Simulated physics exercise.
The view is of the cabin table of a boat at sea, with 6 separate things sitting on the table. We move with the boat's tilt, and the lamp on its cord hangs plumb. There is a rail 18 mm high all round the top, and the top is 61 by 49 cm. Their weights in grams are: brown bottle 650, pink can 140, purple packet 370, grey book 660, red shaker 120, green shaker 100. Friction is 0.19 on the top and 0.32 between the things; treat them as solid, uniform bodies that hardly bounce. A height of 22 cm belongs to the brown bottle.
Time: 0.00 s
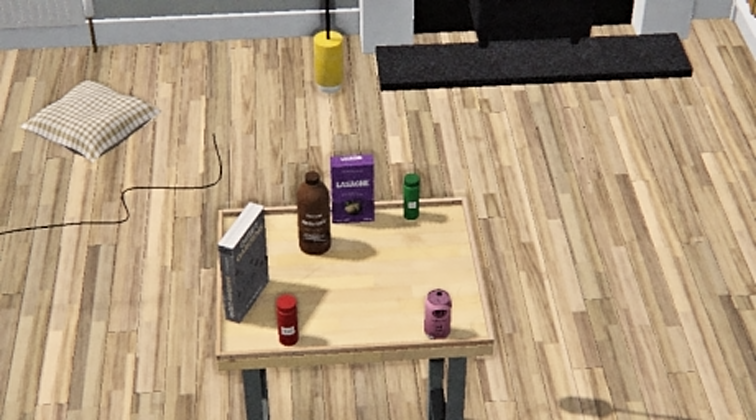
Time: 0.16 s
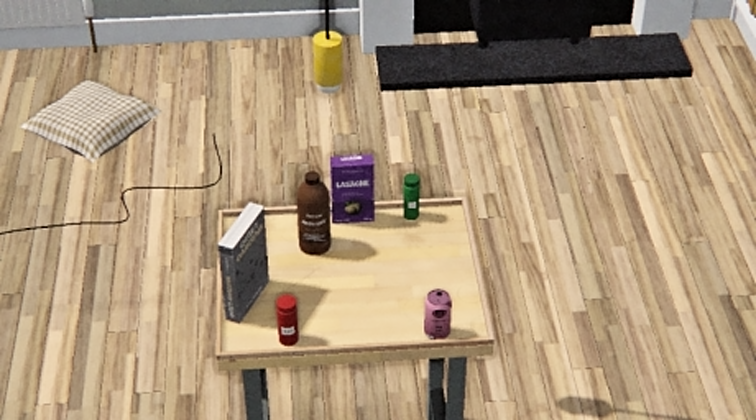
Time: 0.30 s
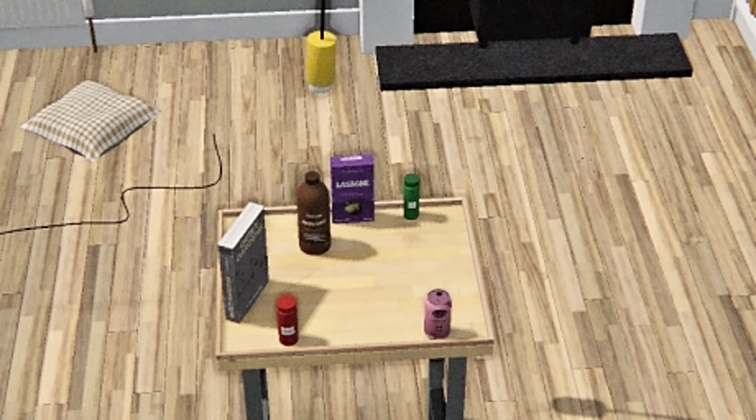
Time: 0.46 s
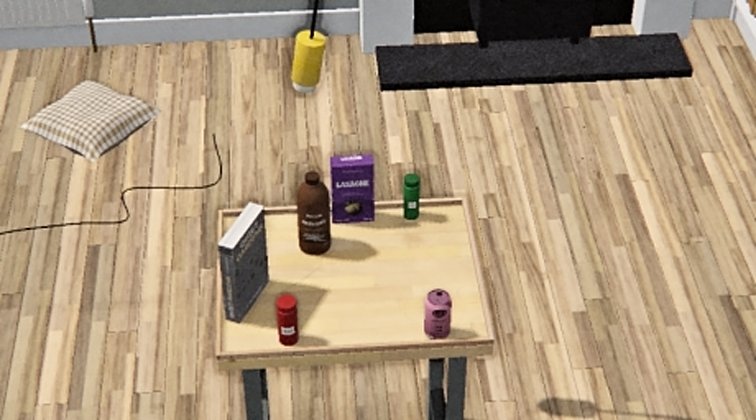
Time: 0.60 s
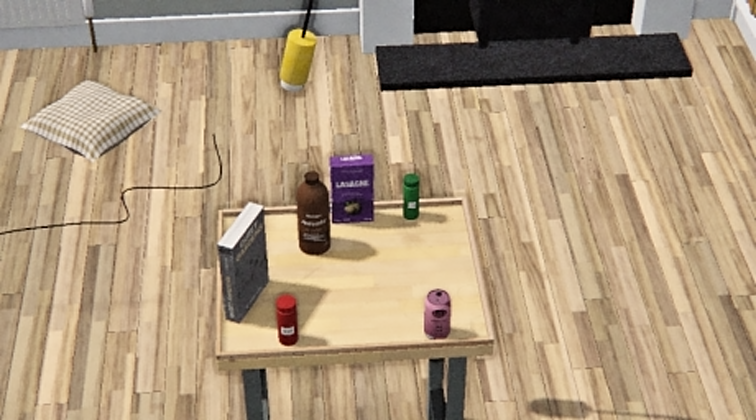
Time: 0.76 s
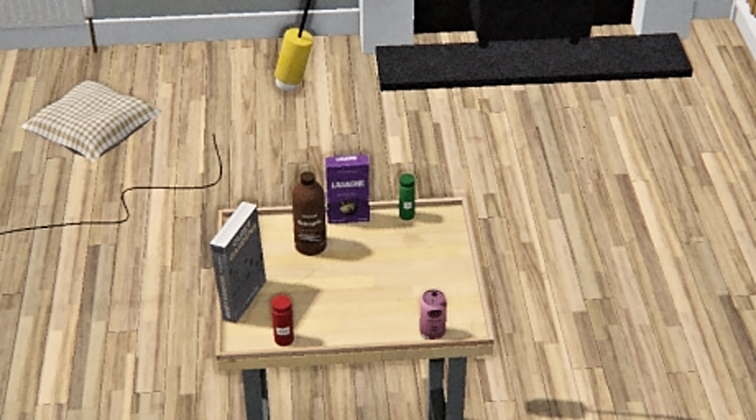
The clip opens on a wooden table holding a grey book, brown bottle, purple packet, pink can, and red and green shakers, all still. Behind it, a yellow object hanging on a dark cord swings gradually left, its cord slanting. Finally, all six tabletop things slide slightly left together, staying upright.
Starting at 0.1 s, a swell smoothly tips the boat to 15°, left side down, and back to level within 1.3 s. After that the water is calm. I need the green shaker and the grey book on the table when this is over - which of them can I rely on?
Green shaker: You can rely on it; grey book: It will be gone.
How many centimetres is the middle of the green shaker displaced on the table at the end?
The shift is close to 9 cm.
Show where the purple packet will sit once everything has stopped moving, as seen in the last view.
About (313, 191).
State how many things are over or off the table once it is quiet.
Total: 1.
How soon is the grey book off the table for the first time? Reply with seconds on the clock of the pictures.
It happens near 1.0 s.
After 0.96 s, boat heeled 11°, left side down; grey book 27° off its base near (221, 260); green shaker moved 5 cm near (393, 198); purple packet moved 5 cm.
After 1.06 s, boat heeled 8°, left side down; grey book now off the table; green shaker moved 7 cm near (384, 198); purple packet moved 7 cm.
After 1.26 s, boat heeled 2°, left side down; green shaker moved 9 cm near (375, 199); purple packet moved 10 cm; red shaker moved 9 cm.
After 1.46 s, boat level; green shaker moved 9 cm near (375, 199); purple packet moved 10 cm; red shaker moved 9 cm.
In the end (1.9 s), off the table, grey book; not toppled but over 5 cm from the start, brown bottle, pink can, purple packet, red shaker and green shaker. In the last view, green shaker near (375, 199).
